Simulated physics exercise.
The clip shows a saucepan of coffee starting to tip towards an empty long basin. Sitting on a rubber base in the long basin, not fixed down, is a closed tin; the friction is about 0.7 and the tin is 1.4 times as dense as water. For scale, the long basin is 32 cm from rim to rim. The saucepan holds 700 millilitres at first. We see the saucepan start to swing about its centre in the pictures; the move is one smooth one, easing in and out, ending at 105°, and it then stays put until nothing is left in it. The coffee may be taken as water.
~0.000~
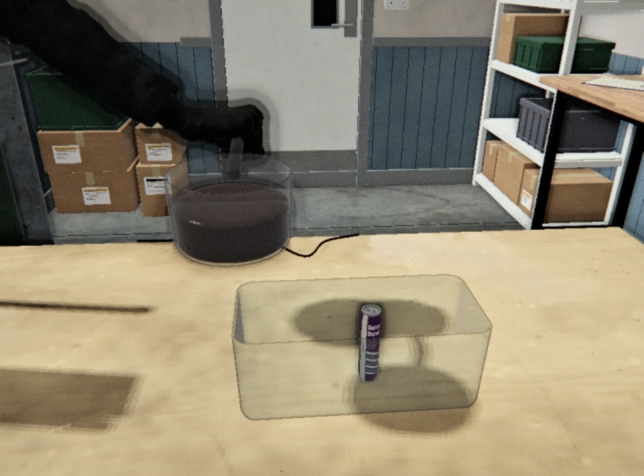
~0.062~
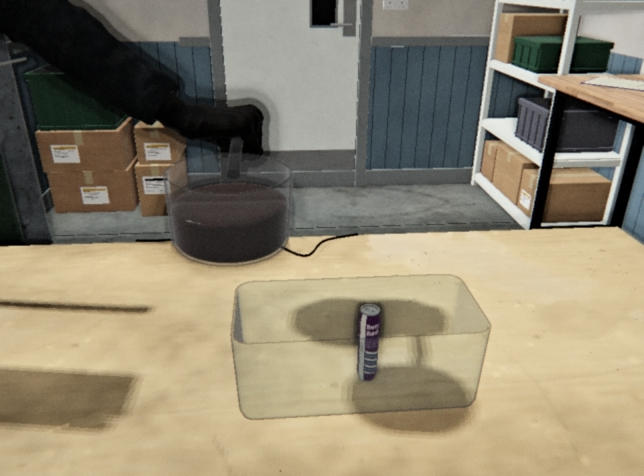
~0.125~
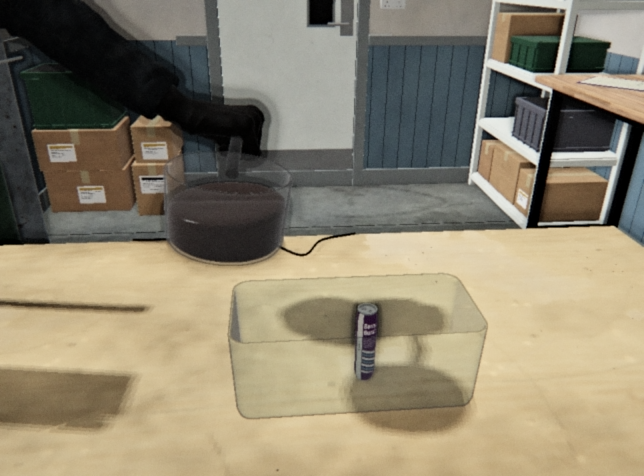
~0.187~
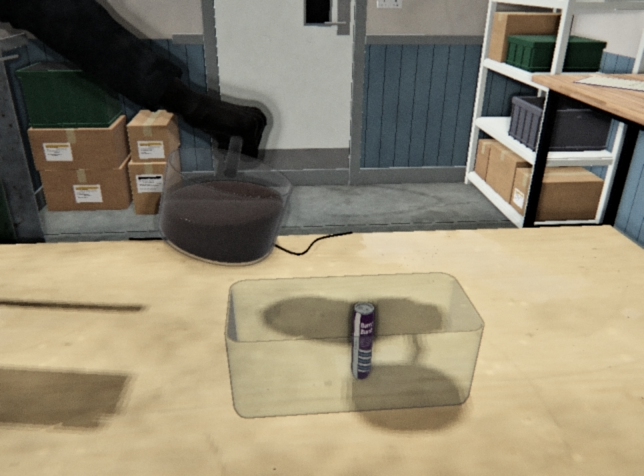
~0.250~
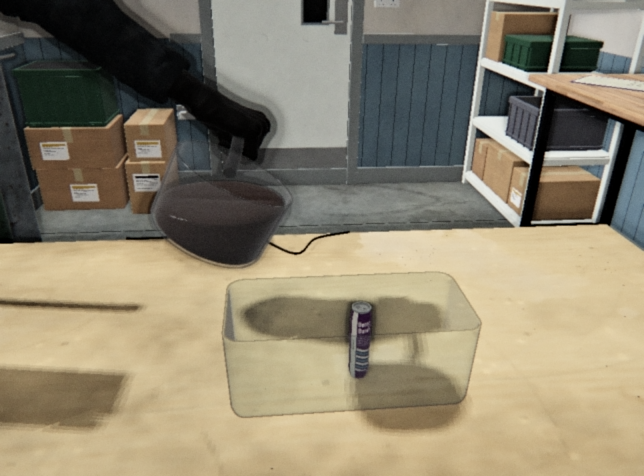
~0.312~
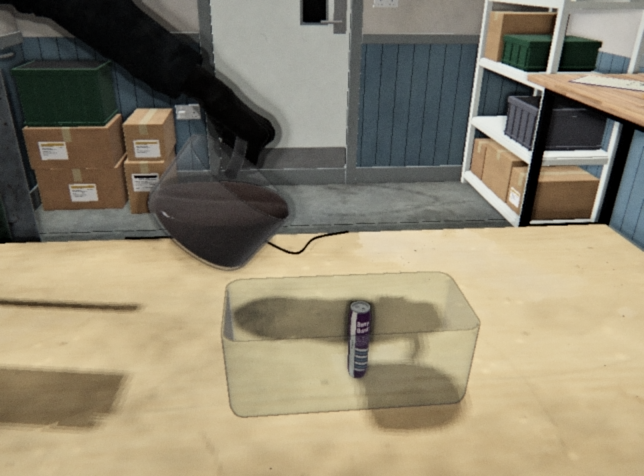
The clip opens on a dark robotic arm holding a clear round vessel of dark liquid upright above a wooden table, behind a transparent rectangular container with a small purple can standing inside. The arm then smoothly rotates the vessel, lowering its right side, while the liquid shifts within and the can stays upright.
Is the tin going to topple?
No.
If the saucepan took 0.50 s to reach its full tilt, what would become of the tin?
The tin stays on its base.
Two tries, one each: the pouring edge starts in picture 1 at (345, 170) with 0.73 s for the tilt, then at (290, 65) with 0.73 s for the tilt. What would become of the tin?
In the first try it comes down; in the second it comes down.
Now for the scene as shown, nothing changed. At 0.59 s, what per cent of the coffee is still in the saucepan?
About 38 percent.
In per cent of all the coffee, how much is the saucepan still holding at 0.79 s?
10 %.
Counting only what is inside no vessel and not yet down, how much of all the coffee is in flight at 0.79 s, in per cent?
Estimate: Around 10 per cent.
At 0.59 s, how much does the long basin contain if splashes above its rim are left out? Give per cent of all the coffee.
24 %, more or less.
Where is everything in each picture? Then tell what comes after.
In the first picture, it leans 0°; its right rim is at (291, 172); the coffee meets the walls at (173, 202) and (290, 199); the long basin's rim runs from (235, 312) to (476, 302); the tin's top is at (371, 313).
In the second picture, it leans 2°; its right rim is at (291, 174); the coffee meets the walls at (171, 202) and (288, 199).
In the third picture, it leans 7°; its right rim is at (292, 179); the coffee meets the walls at (169, 200) and (286, 199).
In the fourth picture, it leans 16°; its right rim is at (292, 187); the coffee meets the walls at (164, 200) and (284, 199).
In the fifth picture, it leans 28°; its right rim is at (291, 200); the coffee meets the walls at (159, 198) and (286, 201).
In the sixth picture, it leans 41°; its right rim is at (289, 214); the coffee meets the walls at (153, 192) and (285, 203).
After 0.59 s the tilt is 95° and 38 per cent is still to pour; the tin stands where it began.
After 0.79 s the tilt is 105° and 10 per cent is still to pour; the tin stands where it began.
After 1.00 s the tilt is 105° and 1 per cent is still to pour; the tin stands where it began.
After 1.23 s the tilt is 105° and 0 per cent is still to pour; the tin stands where it began.
In the end the tin stands where it began.
